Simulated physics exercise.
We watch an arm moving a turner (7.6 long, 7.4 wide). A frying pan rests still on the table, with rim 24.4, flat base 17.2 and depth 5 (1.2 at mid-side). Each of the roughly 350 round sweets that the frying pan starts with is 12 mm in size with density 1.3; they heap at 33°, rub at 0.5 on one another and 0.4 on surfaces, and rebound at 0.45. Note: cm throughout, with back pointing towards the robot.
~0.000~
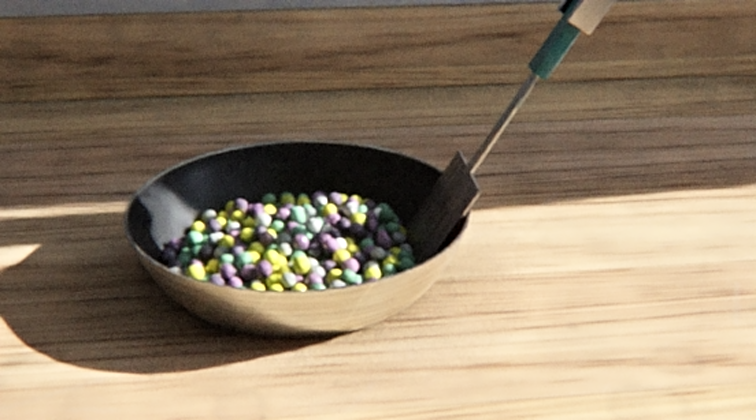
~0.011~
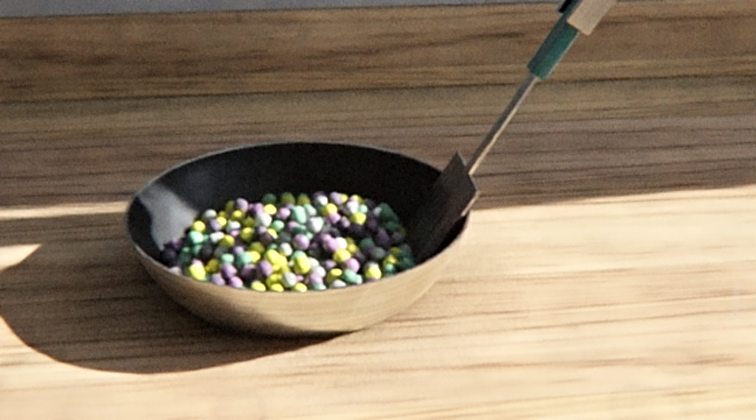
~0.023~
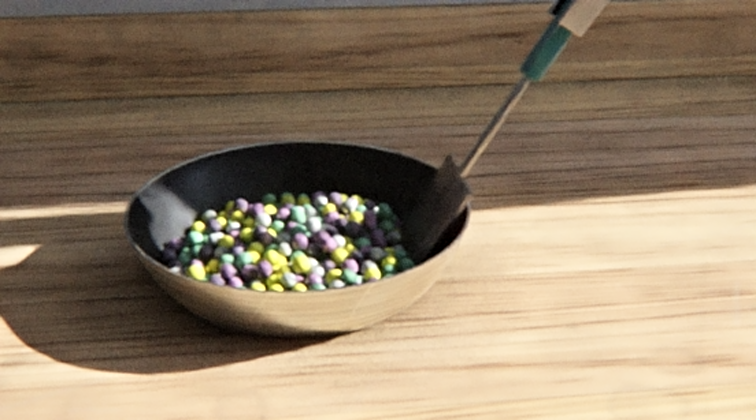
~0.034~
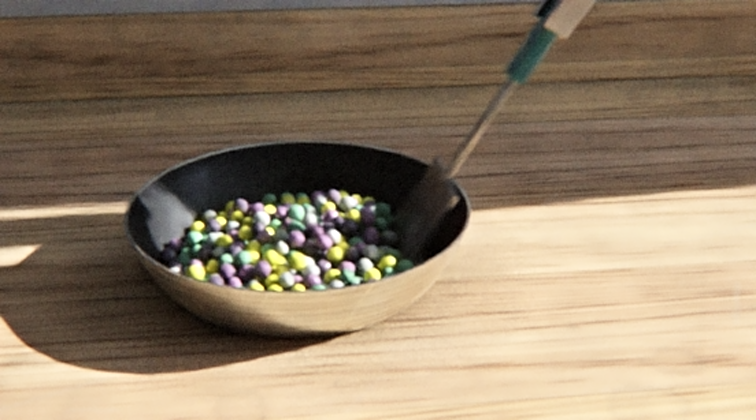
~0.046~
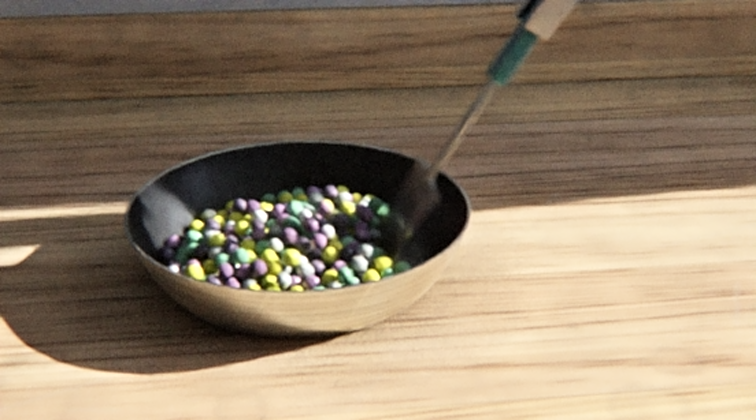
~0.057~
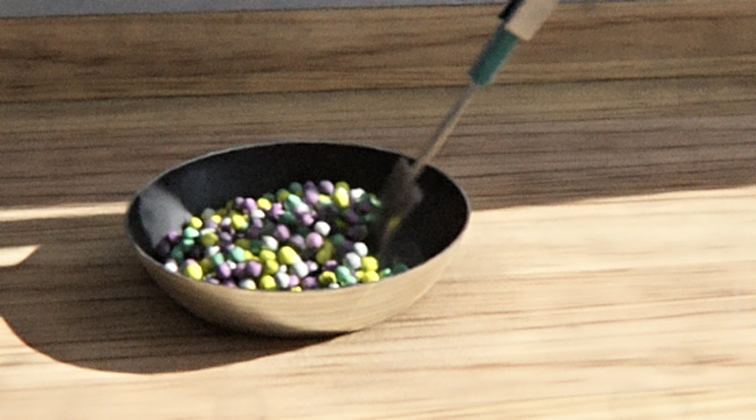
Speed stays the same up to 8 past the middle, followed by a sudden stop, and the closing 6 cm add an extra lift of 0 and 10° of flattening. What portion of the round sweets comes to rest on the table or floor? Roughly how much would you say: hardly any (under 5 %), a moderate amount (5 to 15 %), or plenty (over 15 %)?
I'd say a moderate amount.
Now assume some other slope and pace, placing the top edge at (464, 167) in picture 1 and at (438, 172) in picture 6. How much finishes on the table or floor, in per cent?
Roughly 0 %.
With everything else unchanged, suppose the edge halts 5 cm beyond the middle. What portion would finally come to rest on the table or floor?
My guess would be around 0 per cent.
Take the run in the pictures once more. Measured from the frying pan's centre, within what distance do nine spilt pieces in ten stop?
Some 25 cm from the centre.
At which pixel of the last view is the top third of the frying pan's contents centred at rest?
The centre sits at about (185, 229).
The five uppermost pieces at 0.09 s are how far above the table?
About 6 cm.
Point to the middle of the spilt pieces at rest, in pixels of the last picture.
Roughly (46, 294).
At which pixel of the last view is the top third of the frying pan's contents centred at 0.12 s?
It is centred close to (247, 226).
After 0.09 s, sloping 58°, highest piece 7 above the table; 349 in the frying pan.
After 0.12 s, sloping 55°, highest piece 8 above the table; 349 in the frying pan.
After 0.34 s, sloping 48°, highest piece 8 above the table; 323 in the frying pan, 19 on the table or floor, 7 on the blade or in flight.
After 1.39 s, sloping 48°, highest piece 5 above the table; 323 in the frying pan, 26 on the table or floor.
In the end, 323 in the frying pan, 26 on the table or floor. That is 7 % on the table or floor.
